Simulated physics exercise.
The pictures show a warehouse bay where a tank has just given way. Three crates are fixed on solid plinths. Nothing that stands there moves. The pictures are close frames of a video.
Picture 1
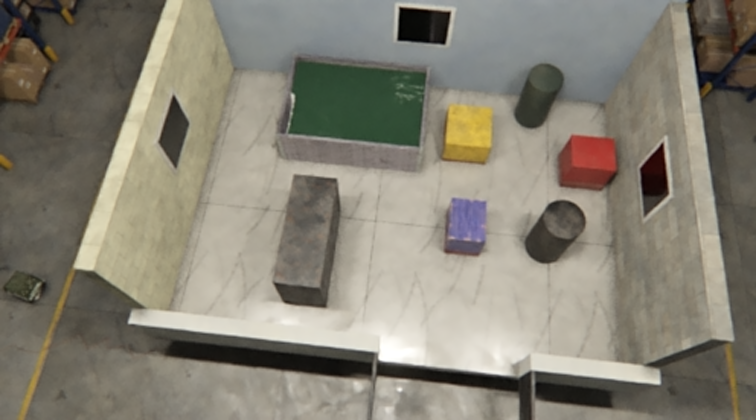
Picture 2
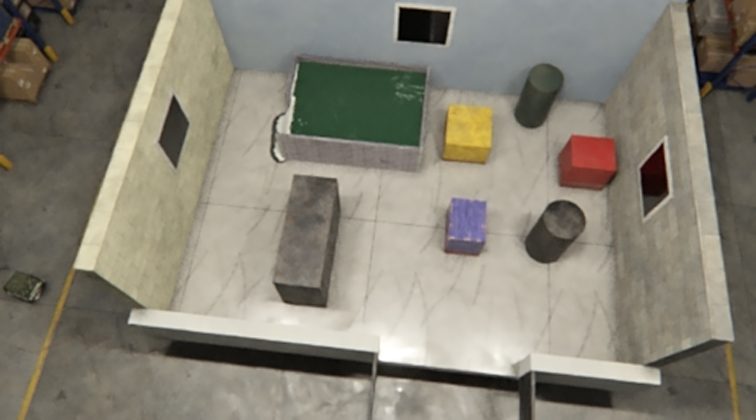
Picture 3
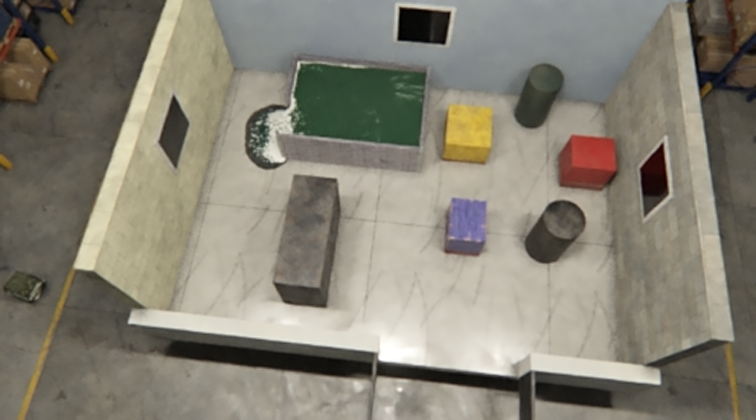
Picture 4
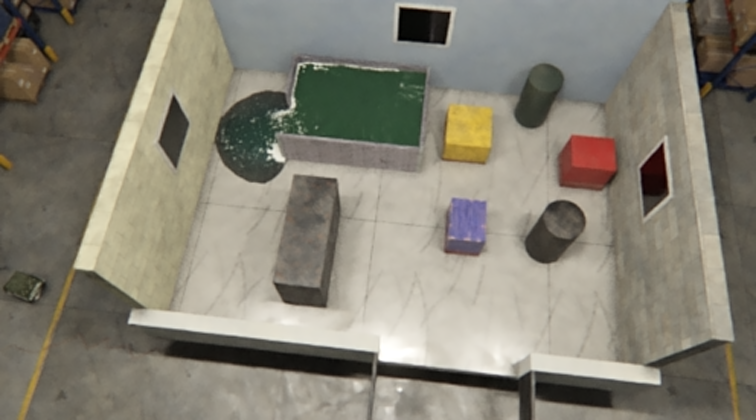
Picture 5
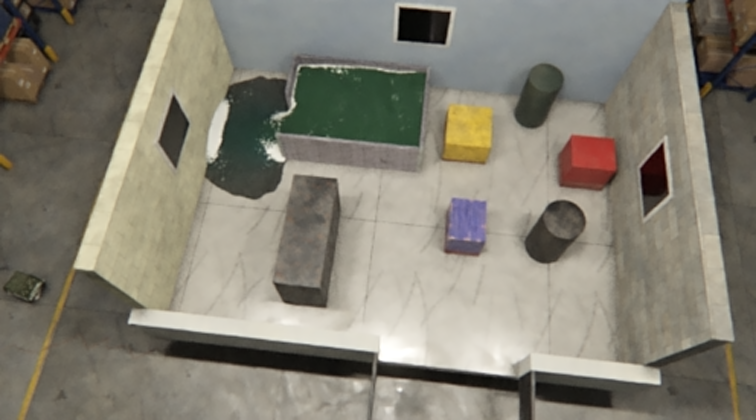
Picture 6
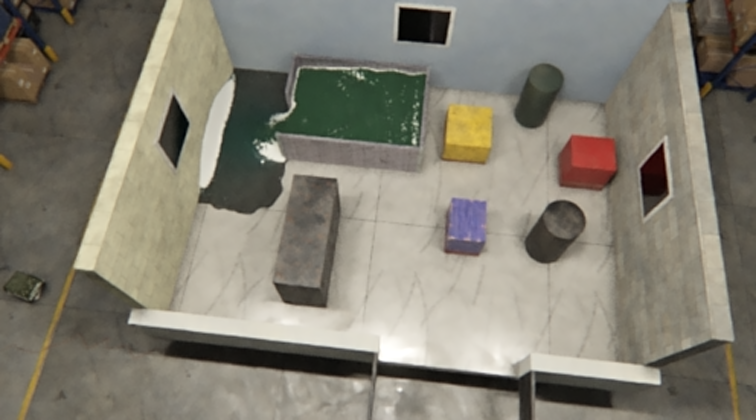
At first, a tank of green liquid sits still in a walled warehouse bay among blocks and cylinders. Then liquid pours from a gap in its left side and spreads across the floor in a dark, foam-edged pool, which reaches the left wall and extends toward the long gray block.
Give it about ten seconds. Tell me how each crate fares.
In the end: The blue crate keeps dry; the red crate keeps dry; the yellow crate is soaked.
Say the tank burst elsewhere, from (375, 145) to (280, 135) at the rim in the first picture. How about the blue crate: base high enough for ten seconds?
Then: Blue is soaked.
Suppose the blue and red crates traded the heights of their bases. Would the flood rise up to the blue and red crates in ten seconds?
My reading: The blue crate stays dry; the red crate stays dry.
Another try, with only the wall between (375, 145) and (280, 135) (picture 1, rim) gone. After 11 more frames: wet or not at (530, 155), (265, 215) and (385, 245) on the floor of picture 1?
In that order: Dry, flooded, wet.
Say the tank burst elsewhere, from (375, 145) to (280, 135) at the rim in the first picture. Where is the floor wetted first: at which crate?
That is the crate marked blue.
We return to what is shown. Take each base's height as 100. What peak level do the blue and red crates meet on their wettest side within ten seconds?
Near 70 and 50 in a hundred.
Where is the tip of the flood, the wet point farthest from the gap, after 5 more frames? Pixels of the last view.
At about (172, 298).
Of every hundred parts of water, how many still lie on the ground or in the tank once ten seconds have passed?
About 96 per cent.
A moment on, water covers 15 % of the floor; the blue crate not reached, the red crate not reached, the yellow crate not reached.
Next, water covers 25 % of the floor; the blue crate not reached, the red crate not reached, the yellow crate not reached.
Then, water covers 40 % of the floor; the blue crate not reached, the red crate not reached, the yellow crate water round its plinth.
Later, water covers 75 % of the floor; the blue crate water round its plinth, the red crate water round its plinth, the yellow crate water round its plinth.
In the end, water covers 100 % of the floor; the blue crate stayed above the water, the red crate stayed above the water, the yellow crate was topped.
